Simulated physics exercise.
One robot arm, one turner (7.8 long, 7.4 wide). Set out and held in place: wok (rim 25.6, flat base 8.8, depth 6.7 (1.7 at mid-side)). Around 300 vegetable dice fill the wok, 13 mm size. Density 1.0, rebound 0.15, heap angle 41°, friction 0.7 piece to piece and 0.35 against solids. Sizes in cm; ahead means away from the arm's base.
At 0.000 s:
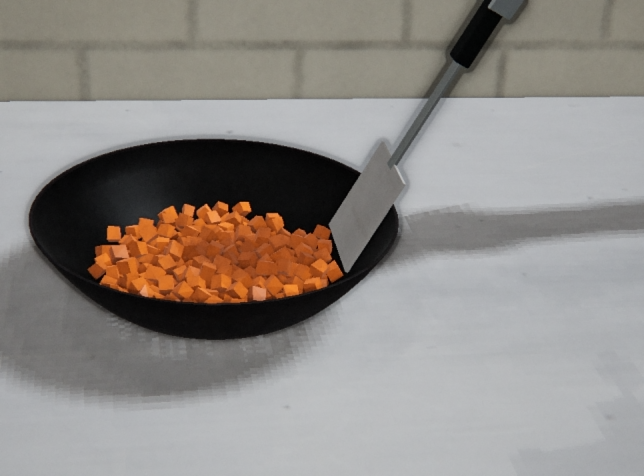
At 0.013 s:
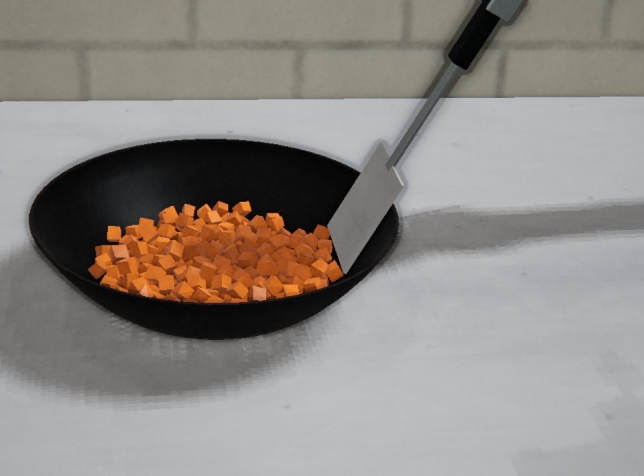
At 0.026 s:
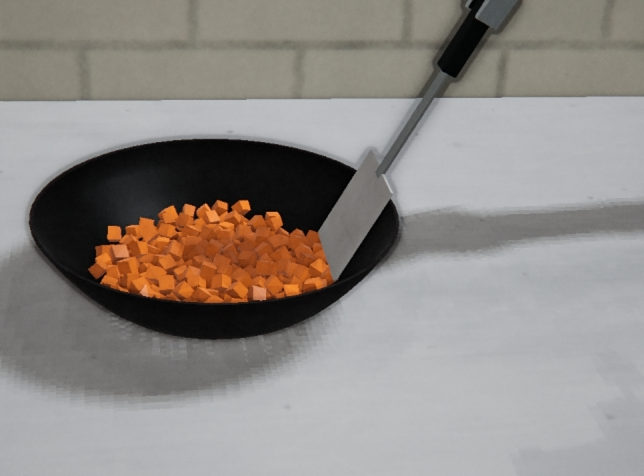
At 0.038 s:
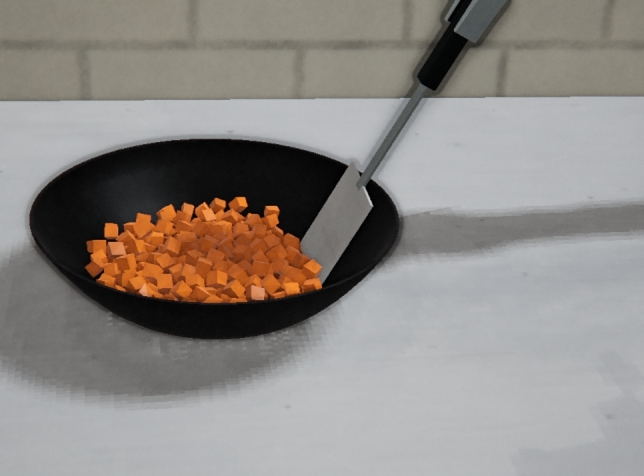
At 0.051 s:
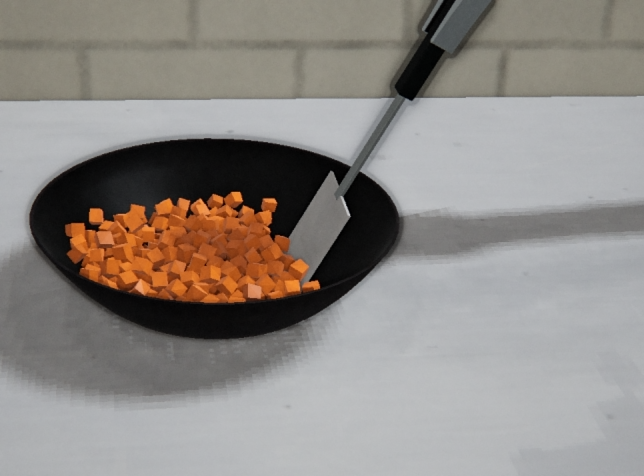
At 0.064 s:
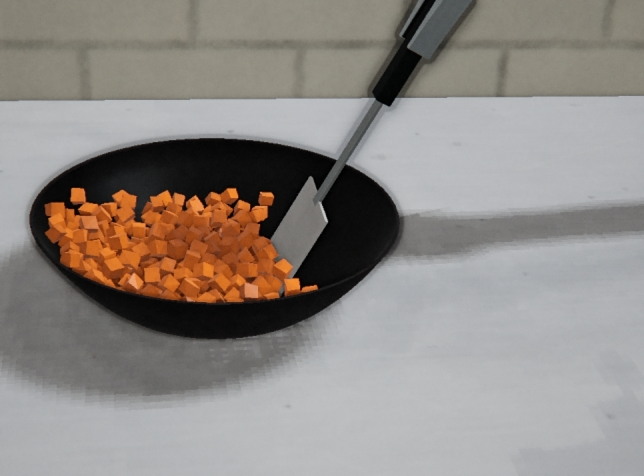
At the start, a turner with a dark grip rests inside the right side of a black wok, beside a heap of orange vegetable dice. The turner then slides left and slightly down, pushing into the dice, and the heap shifts left and spreads up the wok's left side.
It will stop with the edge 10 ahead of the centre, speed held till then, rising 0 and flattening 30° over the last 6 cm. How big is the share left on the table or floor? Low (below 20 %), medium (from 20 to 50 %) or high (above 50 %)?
A high share, above 50 %, ends on the table or floor.
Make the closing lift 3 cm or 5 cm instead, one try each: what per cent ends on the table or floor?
About 60 and 55 per cent.
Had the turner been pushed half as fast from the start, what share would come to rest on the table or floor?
It would be near 45 per cent.
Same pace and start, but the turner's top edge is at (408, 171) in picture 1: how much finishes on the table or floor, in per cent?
About 60 per cent.
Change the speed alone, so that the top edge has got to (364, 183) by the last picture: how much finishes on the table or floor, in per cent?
About 40 per cent.
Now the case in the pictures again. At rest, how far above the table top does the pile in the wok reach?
Roughly 4.5 cm.
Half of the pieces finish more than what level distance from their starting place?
Roughly 25 cm.
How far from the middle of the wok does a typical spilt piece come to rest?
Roughly 32 cm.
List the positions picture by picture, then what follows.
In the first frame, the turner top edge at (394, 162), sloping 62°; upper third of the load around (212, 262), from x 100 to 335, top at y 210; 297 in the wok.
In the second frame, the turner top edge at (392, 163), sloping 62°; upper third of the load around (213, 262), from x 100 to 335, top at y 210.
In the third frame, the turner top edge at (382, 171), sloping 62°; upper third of the load around (211, 262), from x 100 to 330, top at y 210.
In the fourth frame, the turner top edge at (362, 183), sloping 62°; upper third of the load around (206, 260), from x 95 to 315, top at y 205.
In the fifth frame, the turner top edge at (340, 193), sloping 62°; upper third of the load around (190, 253), from x 75 to 320, top at y 200.
In the sixth frame, the turner top edge at (319, 198), sloping 62°; upper third of the load around (154, 249), from x 55 to 320, top at y 195; 297 in the wok.
After 0.10 s, sloping 62°, highest piece 11 above the table; 286 in the wok, 11 on the blade or in flight.
After 0.14 s, sloping 55°, highest piece 14 above the table; 263 in the wok, 34 on the blade or in flight.
After 0.36 s, sloping 32°, highest piece 18 above the table; 113 in the wok, 54 on the table or floor, 130 on the blade or in flight.
After 1.41 s, sloping 32°, highest piece 5 above the table; 184 on the table or floor, 113 in the wok.
In the end, 184 on the table or floor, 113 in the wok. That is 62 % on the table or floor.
